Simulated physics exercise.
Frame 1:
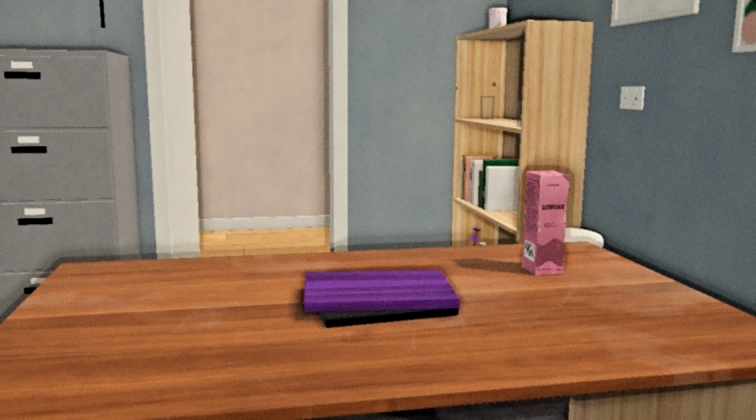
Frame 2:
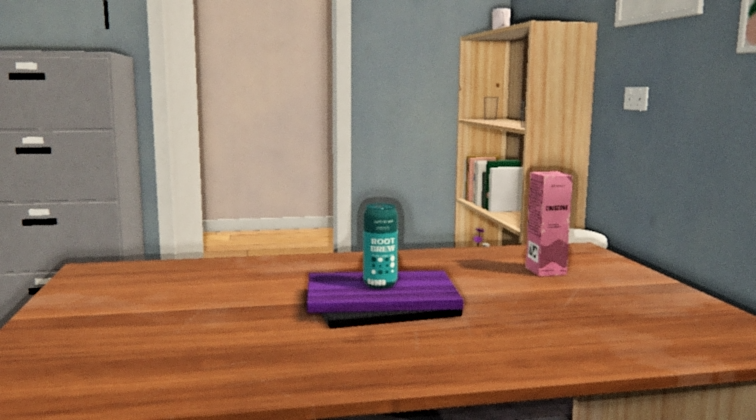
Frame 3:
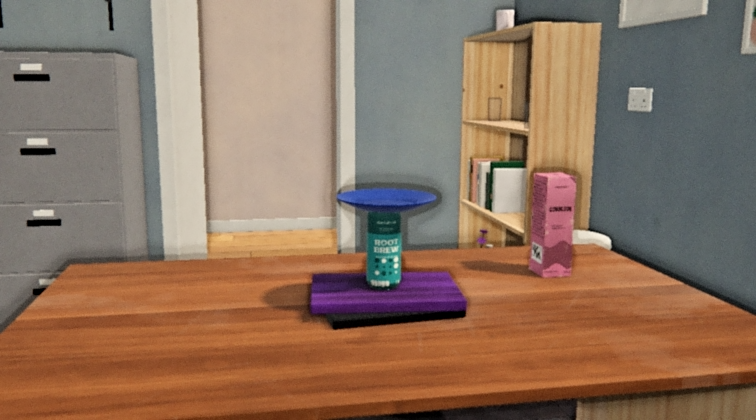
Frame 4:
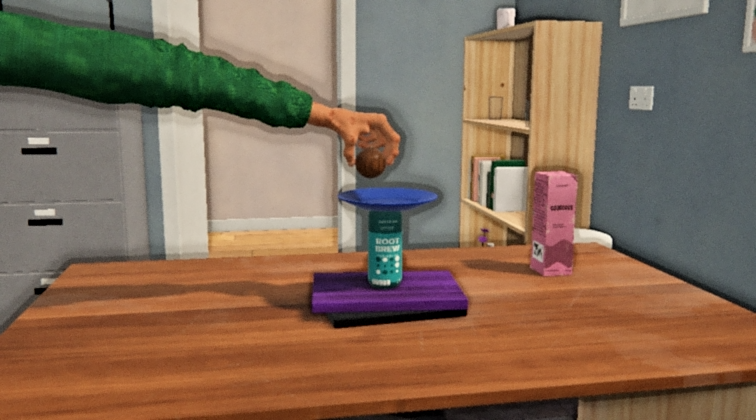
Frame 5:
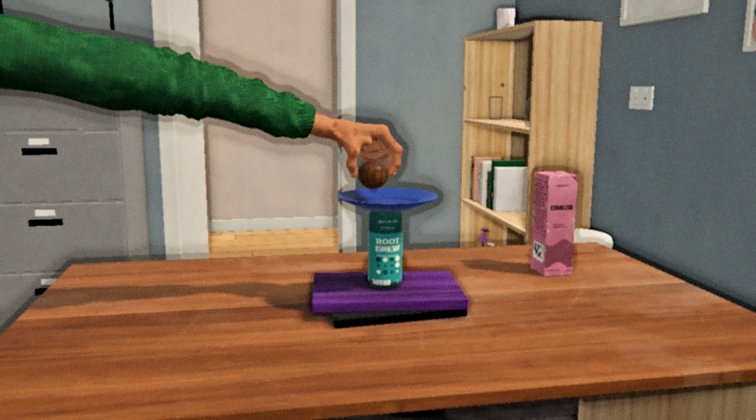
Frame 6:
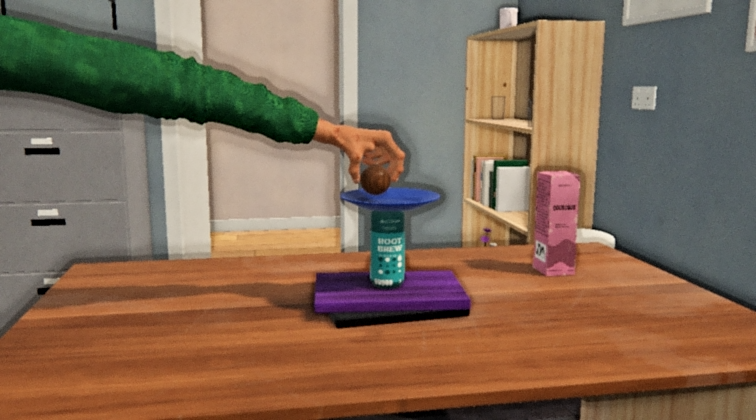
In this clip, a turquoise can appears on a purple board on a wooden table beside a pink carton, then a blue plate appears atop the can, and a green-sleeved arm lowers a brown onion onto the plate, still holding it.
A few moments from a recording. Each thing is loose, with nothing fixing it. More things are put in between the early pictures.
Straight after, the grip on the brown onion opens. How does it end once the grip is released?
I expect the stack will stand.
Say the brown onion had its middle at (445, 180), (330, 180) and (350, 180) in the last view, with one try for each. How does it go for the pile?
Well, in the first case it tumbles down, in the second it tumbles down, and in the third it stays steady.
Then, 0.20 s on from there, no change.
Then, 0.30 s on from there, brown onion resting near (376, 181).
In the end, all 6 unmoved. At the end, from the last picture's camera, brown onion near (376, 180). The pile stays up.
